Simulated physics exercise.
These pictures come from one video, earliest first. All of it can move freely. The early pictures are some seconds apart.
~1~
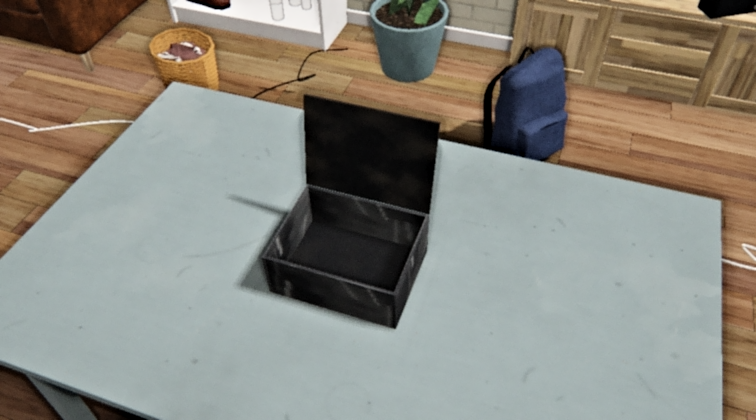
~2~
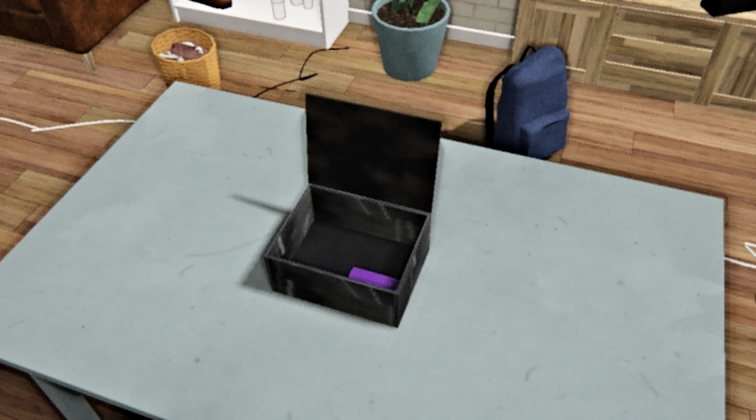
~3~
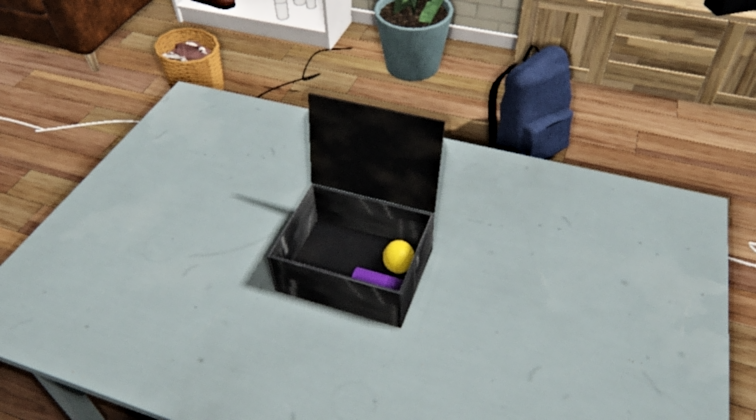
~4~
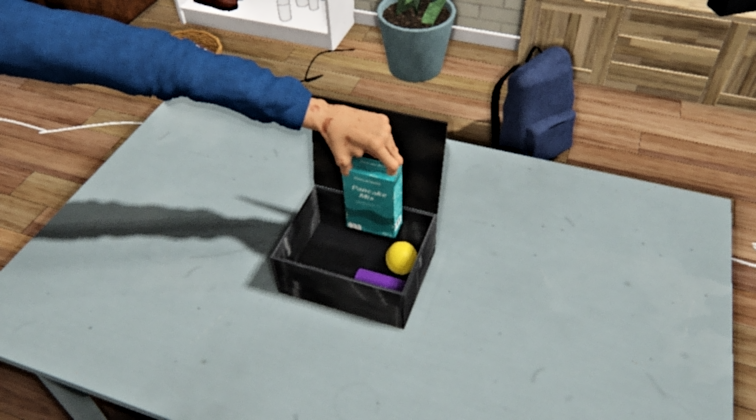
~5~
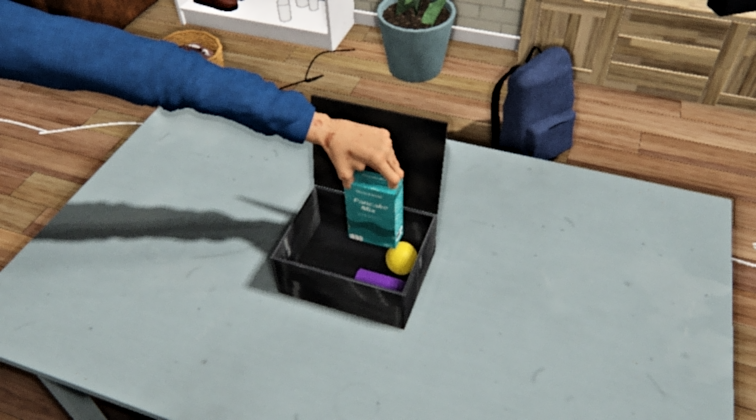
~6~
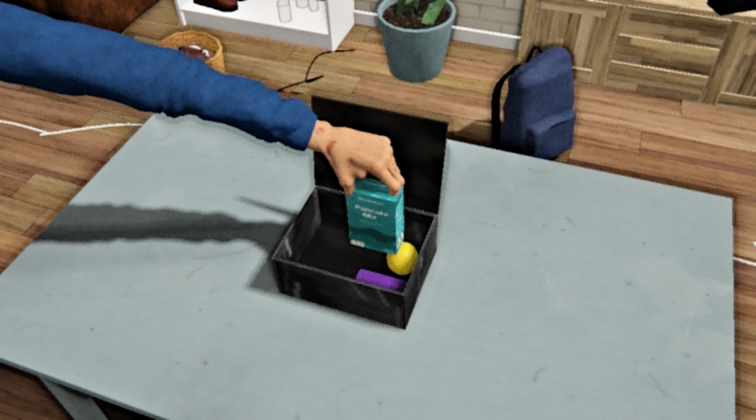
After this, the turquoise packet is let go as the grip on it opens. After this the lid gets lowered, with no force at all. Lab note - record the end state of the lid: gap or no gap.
The lid meets the edge.
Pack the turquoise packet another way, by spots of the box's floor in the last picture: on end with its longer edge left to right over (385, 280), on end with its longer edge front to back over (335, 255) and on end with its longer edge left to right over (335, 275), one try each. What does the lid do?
At first it fails to shut, the second time it fails to shut, and the third time it fails to shut.
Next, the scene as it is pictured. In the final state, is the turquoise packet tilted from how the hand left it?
As it turns out, it changes its angle.
Then, 0.50 s on from there, turquoise packet on its side near (343, 239).
Then, 1.50 s on from there, lid 66° above the rim; turquoise packet on its side near (343, 239).
Then, 1.90 s on from there, lid 21° above the rim; turquoise packet on its side near (343, 239).
In the end, lid shut; toppled in the box, turquoise packet; the other 2 unmoved. At the end, from the last picture's camera, turquoise packet near (343, 239).
